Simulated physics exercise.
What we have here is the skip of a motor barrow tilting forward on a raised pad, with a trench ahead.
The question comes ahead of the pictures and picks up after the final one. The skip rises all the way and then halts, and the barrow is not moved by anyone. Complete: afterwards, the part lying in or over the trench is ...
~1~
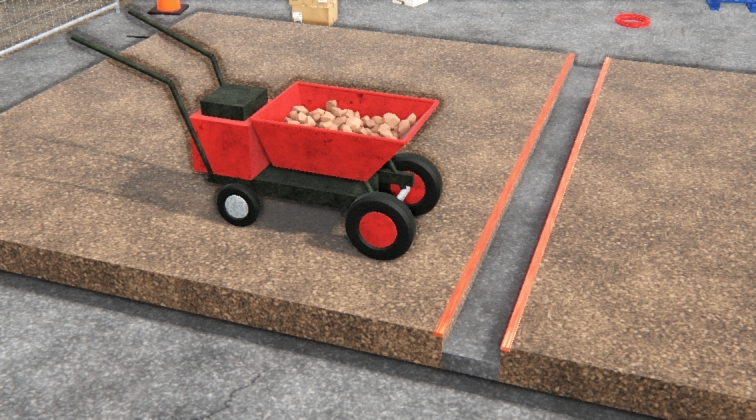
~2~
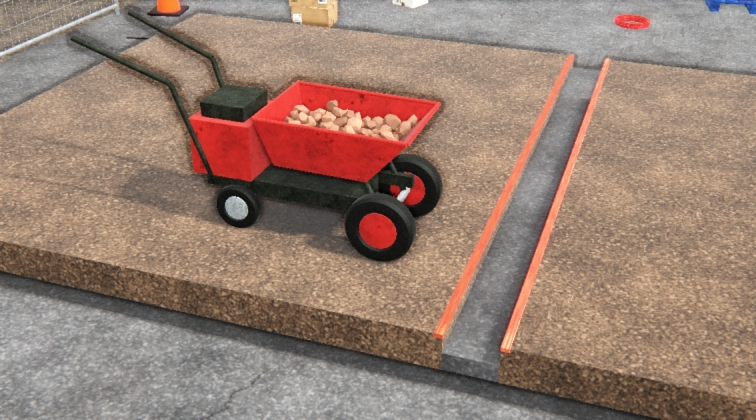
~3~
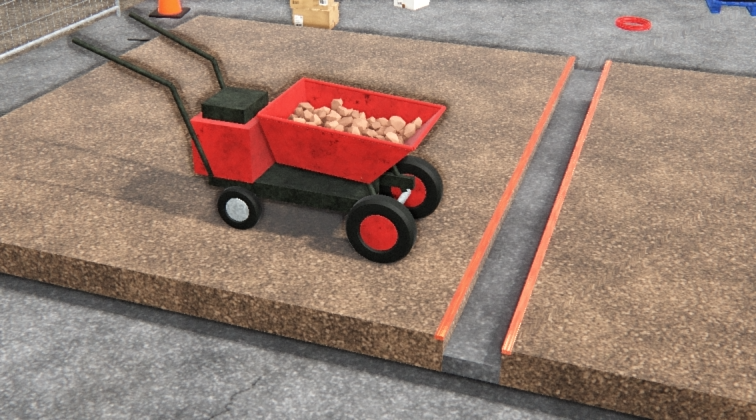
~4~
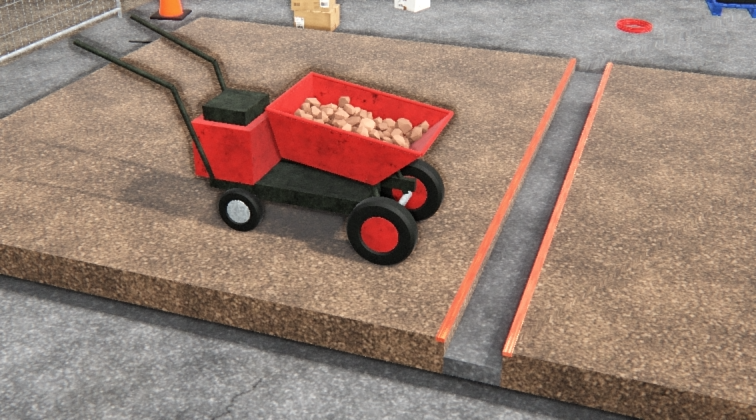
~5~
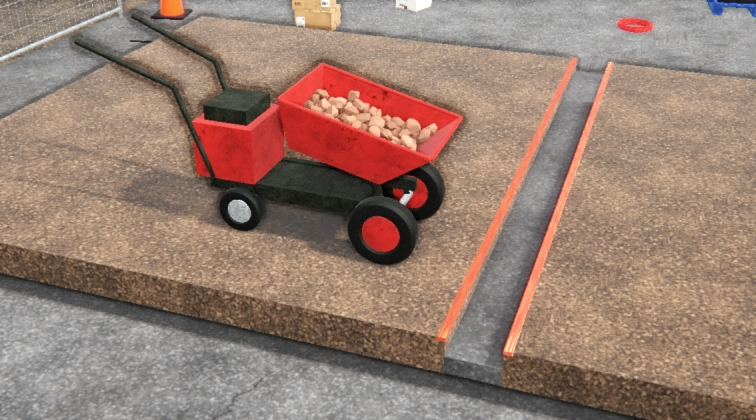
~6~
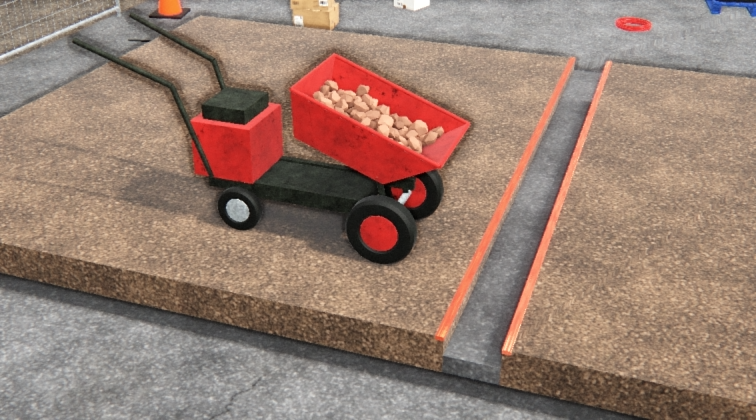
... the majority.
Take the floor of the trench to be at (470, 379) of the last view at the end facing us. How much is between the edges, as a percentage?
Roughly 80 in a hundred.
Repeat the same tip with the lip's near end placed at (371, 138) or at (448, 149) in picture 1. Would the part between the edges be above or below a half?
Case one - a majority; case two - a minority.
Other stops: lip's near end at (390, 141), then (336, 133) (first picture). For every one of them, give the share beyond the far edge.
10 % and 0 %, in that order.
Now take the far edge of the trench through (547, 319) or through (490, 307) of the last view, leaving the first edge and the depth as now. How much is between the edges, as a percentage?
First one: 90 per cent; second one: 30 per cent.
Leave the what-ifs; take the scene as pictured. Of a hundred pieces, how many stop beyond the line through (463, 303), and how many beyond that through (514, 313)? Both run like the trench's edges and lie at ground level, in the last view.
Respectively 100 and 30 %.
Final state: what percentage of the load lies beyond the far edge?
Share of load: Near 30 %.
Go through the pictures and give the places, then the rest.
Lip of the skip at (405, 143), level; top of the load at (339, 123), lumps of rubble; first edge of the trench at (456, 297); far edge at (519, 310), the trench over half as wide as the skip, and shallow for its width, in the first picture.
Lip of the skip at (407, 145), tipped barely; top of the load at (340, 123), in the second picture.
Lip of the skip at (412, 149), tipped barely; top of the load at (332, 129), in the third picture.
Lip of the skip at (421, 155), tipped a little; top of the load at (323, 119), in the fourth picture.
Lip of the skip at (431, 160), tipped a little; top of the load at (333, 113), in the fifth picture.
Lip of the skip at (439, 167), tipped clearly; top of the load at (344, 111); first edge of the trench at (457, 301); far edge at (520, 313), in the sixth picture.
Soon, skip tipped steeply; all in the skip.
A while on, skip tipped right over; most in the skip; a small part in or heaped over the trench; a stray few beyond it; a small part falling.
Towards the end, skip tipped right over; a small part in the skip; about two thirds in or heaped over the trench; about a quarter beyond it.
Finally, skip tipped right over; about two thirds in or heaped over the trench; about a quarter beyond it.
